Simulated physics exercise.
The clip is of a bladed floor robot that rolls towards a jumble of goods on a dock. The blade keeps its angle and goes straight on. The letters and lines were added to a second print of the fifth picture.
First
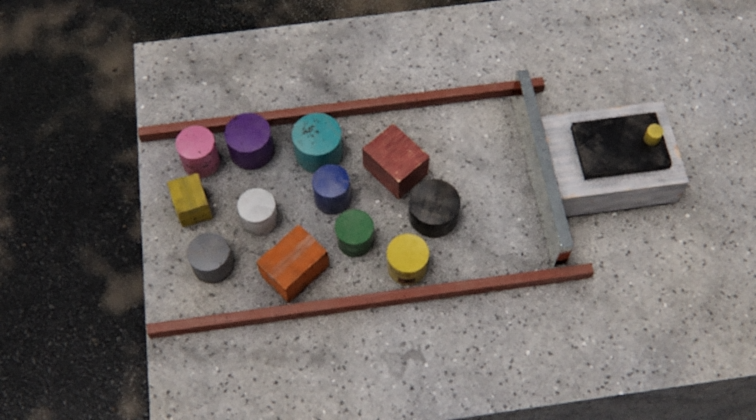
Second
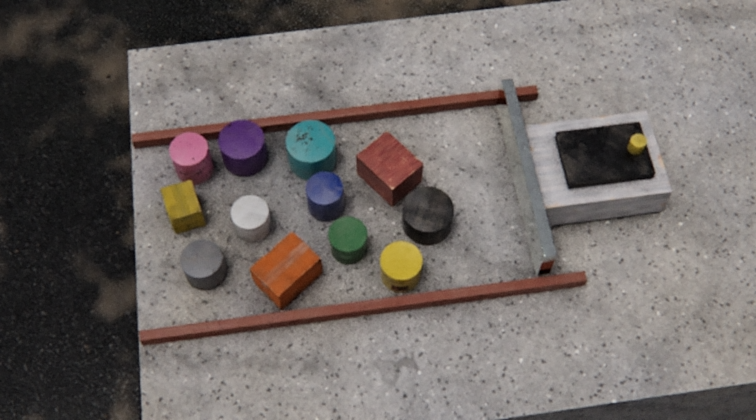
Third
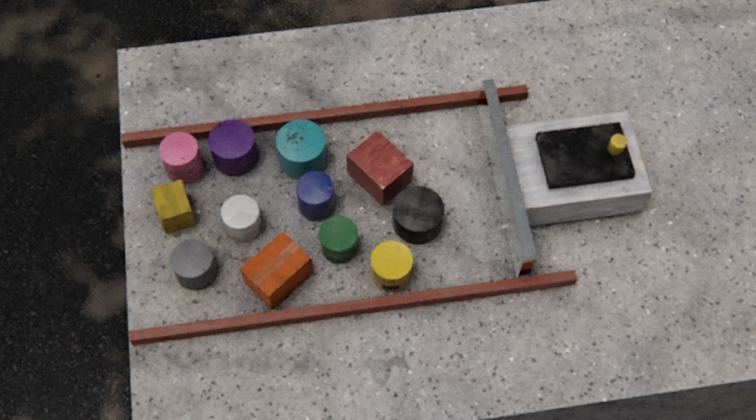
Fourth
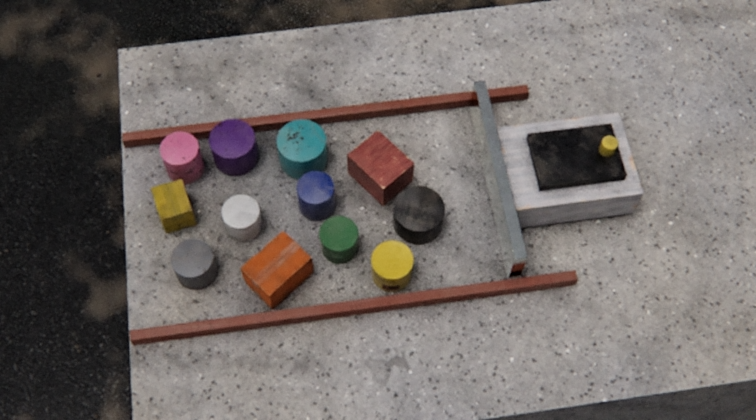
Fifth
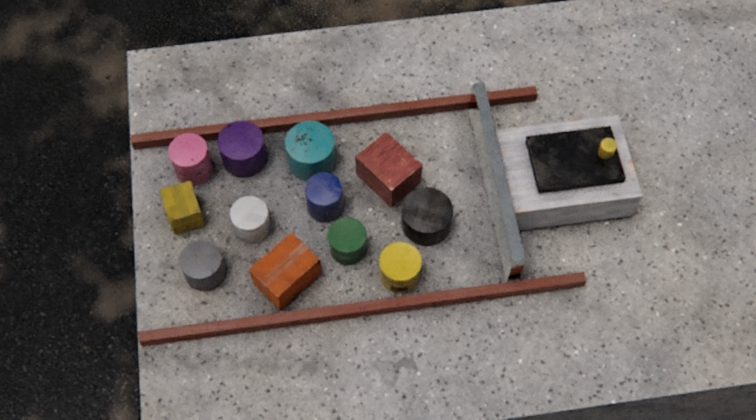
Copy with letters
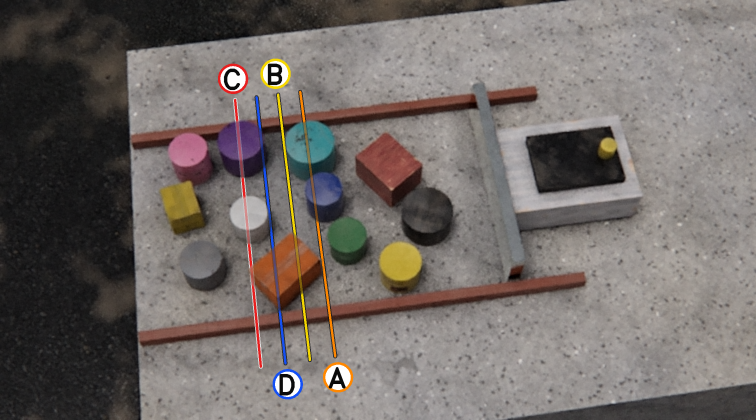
On a speckled concrete slab, a bladed machine edging left between two red rails towards colourful canisters and boxes sitting still.
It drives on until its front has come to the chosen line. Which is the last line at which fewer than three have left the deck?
At C, and not beyond.
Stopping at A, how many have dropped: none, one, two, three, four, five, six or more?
In all, none.
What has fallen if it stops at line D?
The pink canister goes over.
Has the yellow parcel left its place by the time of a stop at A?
By then, no.
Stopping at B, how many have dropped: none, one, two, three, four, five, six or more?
The count is none.
On the copy, A at (317, 215); B at (293, 218); C at (247, 224); D at (270, 221).
On C. First, robot (478, 171); yellow pail (392, 269); green pail (340, 245).
Then, robot (388, 182); pink canister (156, 160); purple canister (197, 152).
Finally, robot (320, 190); pink canister over the edge; grey canister over the edge; two fallen.
By contrast, A is within the limit but short; B is within the limit but short; D is within the limit but short.
